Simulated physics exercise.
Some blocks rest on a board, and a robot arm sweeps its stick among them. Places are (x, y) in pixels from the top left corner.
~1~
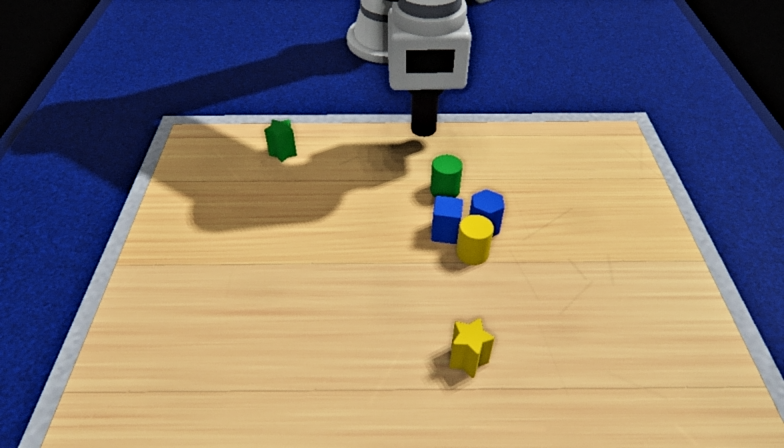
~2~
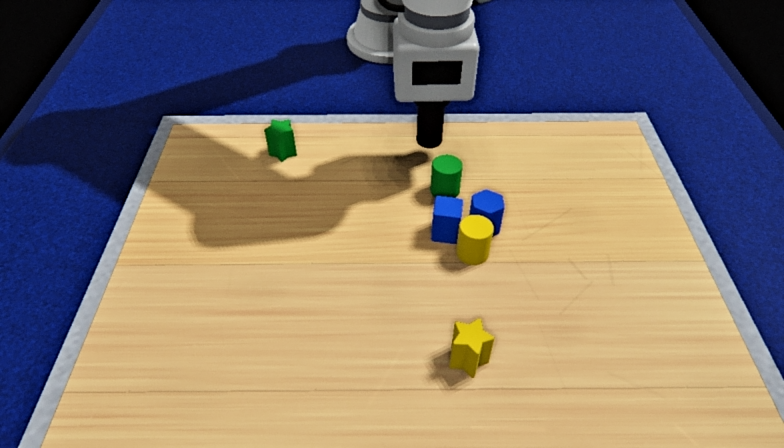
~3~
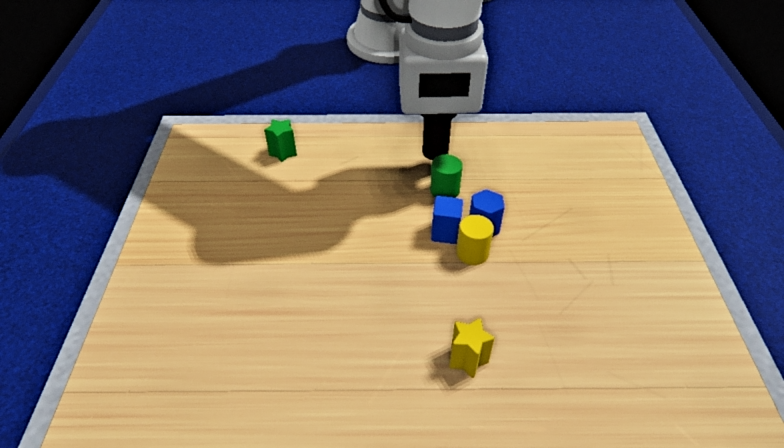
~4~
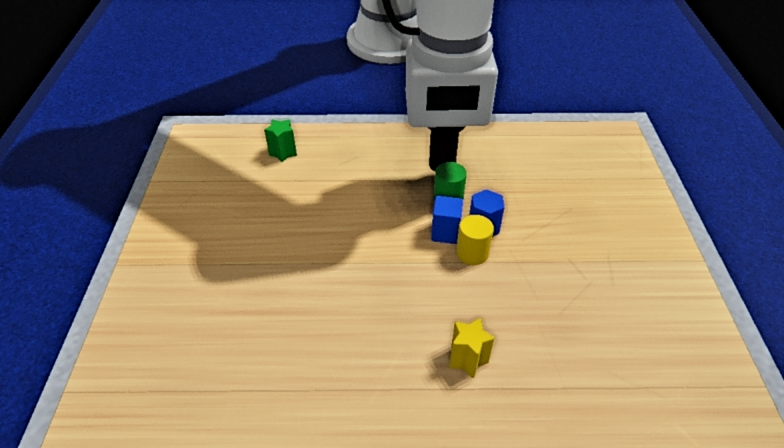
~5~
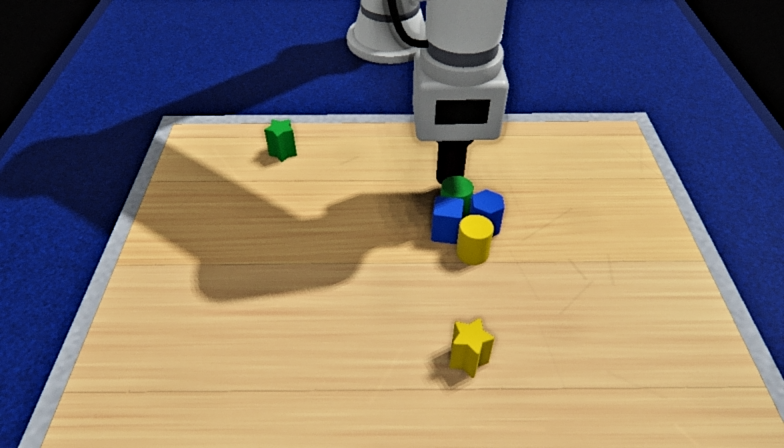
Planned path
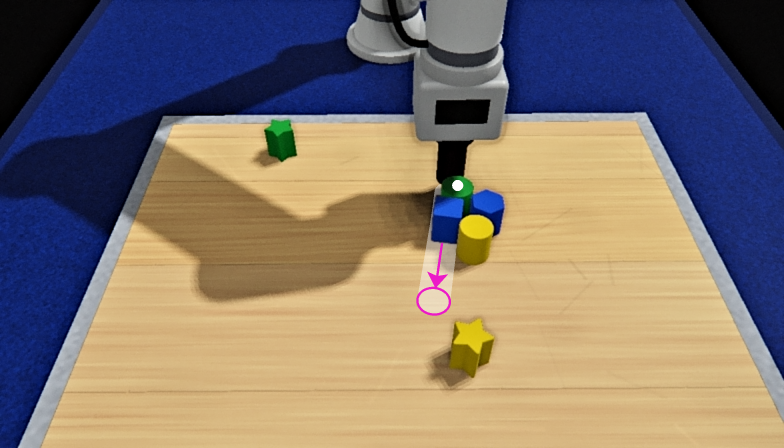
Robot arm lowering its black stick toward a cluster of blocks on a wooden board, then pushing the green cylinder against the blue blocks.
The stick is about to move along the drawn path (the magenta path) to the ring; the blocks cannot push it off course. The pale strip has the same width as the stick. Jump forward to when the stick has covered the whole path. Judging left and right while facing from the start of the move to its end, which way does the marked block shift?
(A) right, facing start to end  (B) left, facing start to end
Answer: B.
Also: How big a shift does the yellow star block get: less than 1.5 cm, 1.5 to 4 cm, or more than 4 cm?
It falls in the under 1.5 cm band.
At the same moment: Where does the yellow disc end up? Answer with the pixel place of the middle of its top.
The centre of its top face lies at (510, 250).
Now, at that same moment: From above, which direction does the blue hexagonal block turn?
From overhead, anticlockwise.
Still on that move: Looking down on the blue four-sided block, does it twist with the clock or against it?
It goes clockwise.
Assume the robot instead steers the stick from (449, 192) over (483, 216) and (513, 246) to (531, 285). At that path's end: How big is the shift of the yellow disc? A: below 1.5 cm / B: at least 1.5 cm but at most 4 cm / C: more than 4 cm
The correct letter is B.
Drawn move, straight from (449, 192) to (434, 301); the dot is on the green disc.
On the path given first. One third of the way, stick (446, 211); blue four-sided block (440, 229), turned 55° clockwise; green disc (466, 217); yellow disc (488, 239); blue hexagonal block (498, 208), turned 35° anticlockwise.
Two thirds of the way, stick (441, 247); blue four-sided block (426, 257), turned 85° clockwise; green disc (475, 240); yellow disc (510, 251); blue hexagonal block (498, 208), turned 35° anticlockwise.
At the end, stick (435, 288); blue four-sided block (404, 285), turned 160° clockwise; green disc (475, 245); yellow star block still; yellow disc (510, 250); blue hexagonal block (498, 208), turned 35° anticlockwise.
